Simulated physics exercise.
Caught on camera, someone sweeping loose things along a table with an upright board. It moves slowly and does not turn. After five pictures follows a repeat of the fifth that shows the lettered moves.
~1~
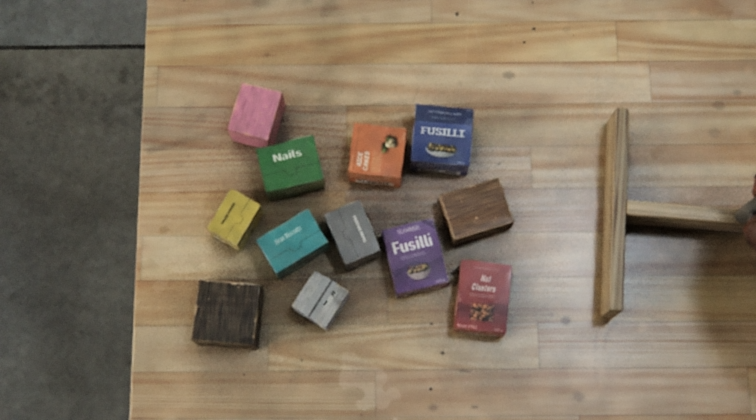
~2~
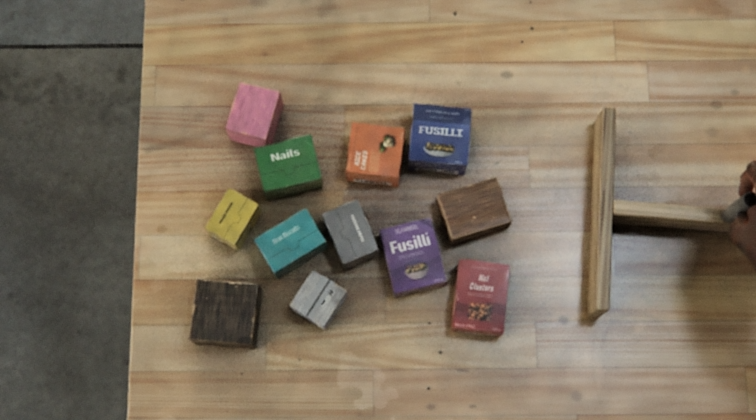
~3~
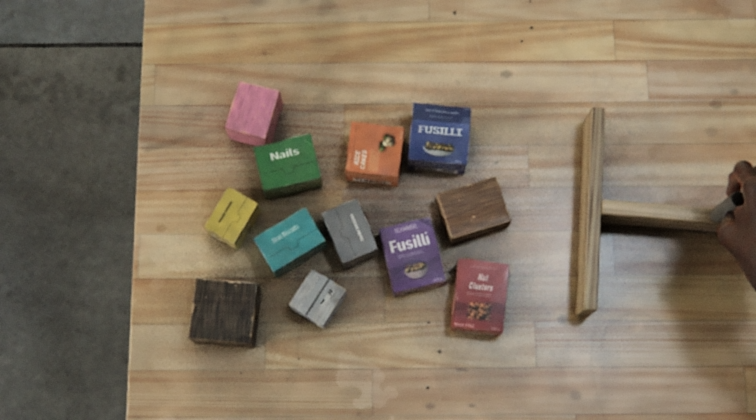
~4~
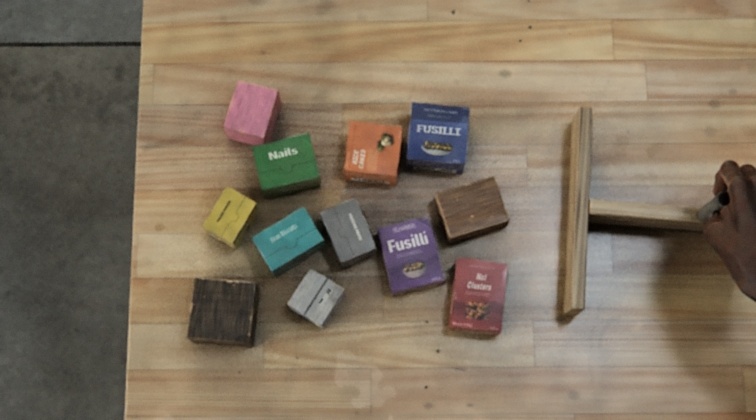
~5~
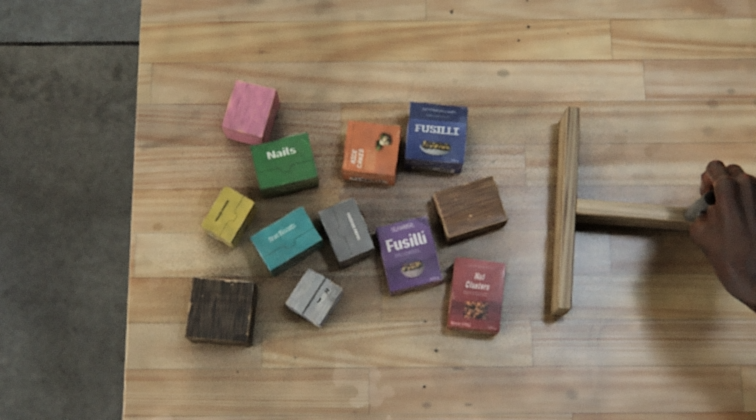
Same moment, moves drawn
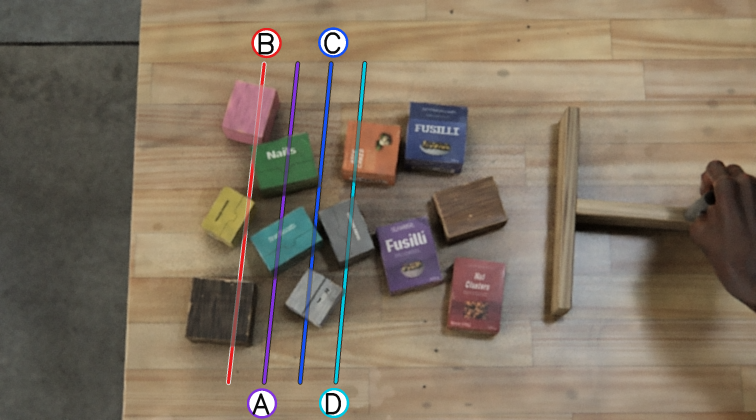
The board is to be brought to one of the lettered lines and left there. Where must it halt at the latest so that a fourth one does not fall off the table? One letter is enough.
Stop at A.
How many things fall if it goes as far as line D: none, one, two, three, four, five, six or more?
The count is none.
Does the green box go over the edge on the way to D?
No.
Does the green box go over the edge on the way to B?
Yes.
On the marked copy, A at (282, 217); B at (247, 218); C at (316, 217); D at (351, 217).
Following A. Soon after the start, board (466, 206); turquoise packet (264, 243); red packet (425, 297).
Later, board (362, 207); turquoise packet (170, 258); yellow box (178, 207).
In the end, board (284, 207); turquoise packet over the edge; yellow box over the edge; two fallen.
As for the rest, B drops five; C is within the limit but short; D is within the limit but short.
